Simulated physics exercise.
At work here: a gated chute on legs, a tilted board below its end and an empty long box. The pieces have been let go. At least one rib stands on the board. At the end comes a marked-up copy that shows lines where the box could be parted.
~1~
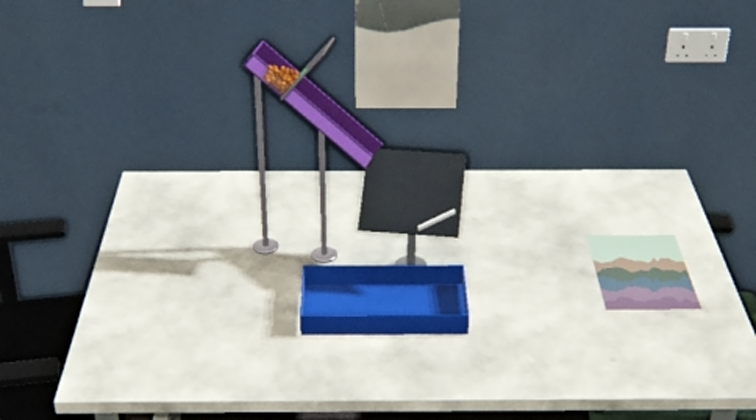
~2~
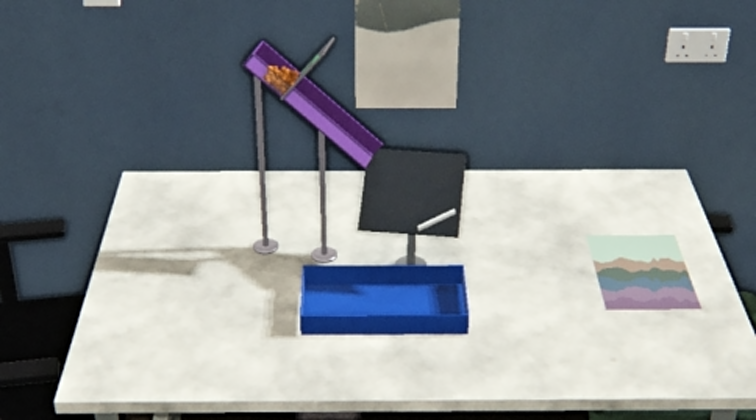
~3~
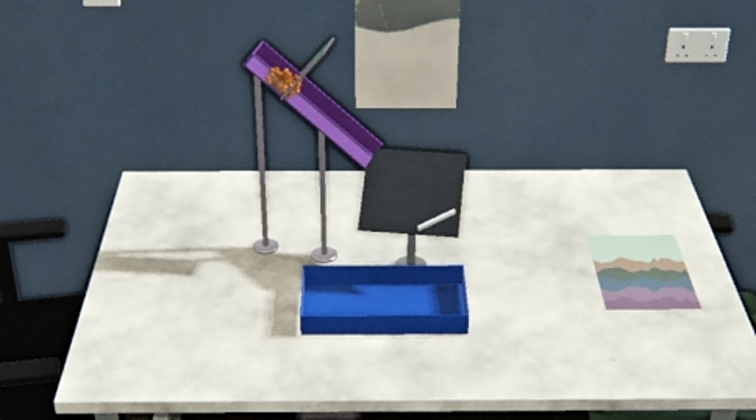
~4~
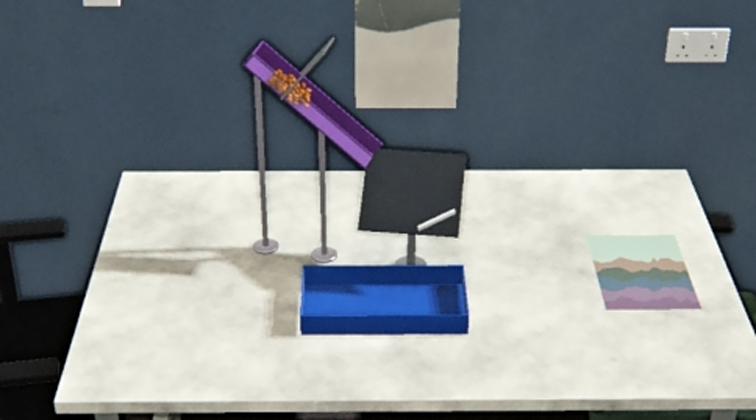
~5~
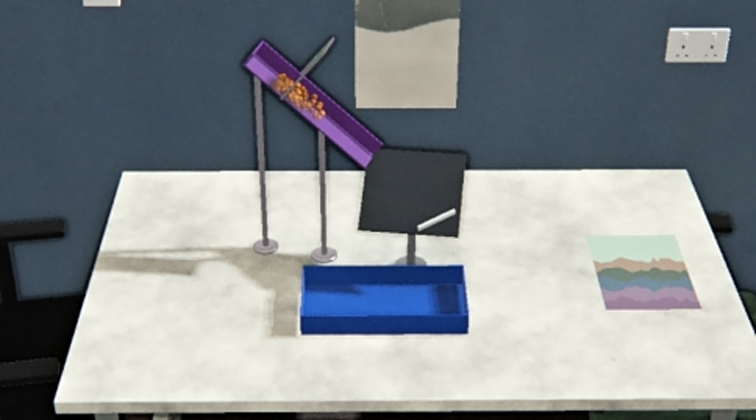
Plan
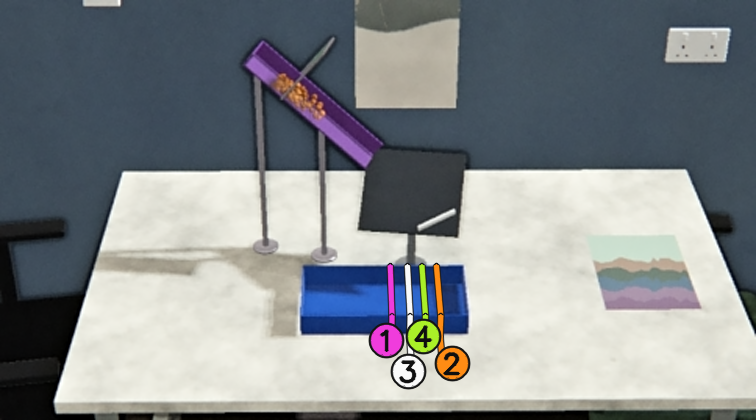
The clip opens on a sloping purple chute on thin legs, with small orange-brown pieces bunched near its upper end, above a tilted black board and an empty blue box on a pale table. The pieces shift slightly, then slide a short way down the chute, spreading into a looser cluster.
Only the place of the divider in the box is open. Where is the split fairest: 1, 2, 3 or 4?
3.
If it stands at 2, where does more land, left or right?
More lands on the left.
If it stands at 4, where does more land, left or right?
The left side.
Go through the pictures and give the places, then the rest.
In the first frame, load behind the gate at (282, 78), bits of cat kibble; lip of the chute at (369, 162), sloping fairly steeply.
In the second frame, middle of the board at (412, 192), tilted fairly steeply; middle of its low edge at (408, 233); of its high edge at (417, 151).
In the third frame, front corners of the box at (300, 316) and (469, 315), empty; front of the load at (297, 92).
In the fourth frame, middle of the load at (291, 86); its front at (306, 105), about a quarter of the way to the lip; rib from (455, 210) to (418, 227).
In the fifth frame, middle of the load at (298, 92); its front at (322, 114), about a third of the way to the lip.
On the marked copy, line 1 crosses the front rim at (391, 315); line 2 crosses the front rim at (440, 315); line 3 crosses the front rim at (410, 315); line 4 crosses the front rim at (425, 315).
With 1, of what is caught, a small part on the left of the divider, most on the right.
With 2, of what is caught, nearly all on the left of the divider, a small part on the right.
With 3, of what is caught, about half on the left of the divider, about half on the right.
With 4, of what is caught, most on the left of the divider, a small part on the right.
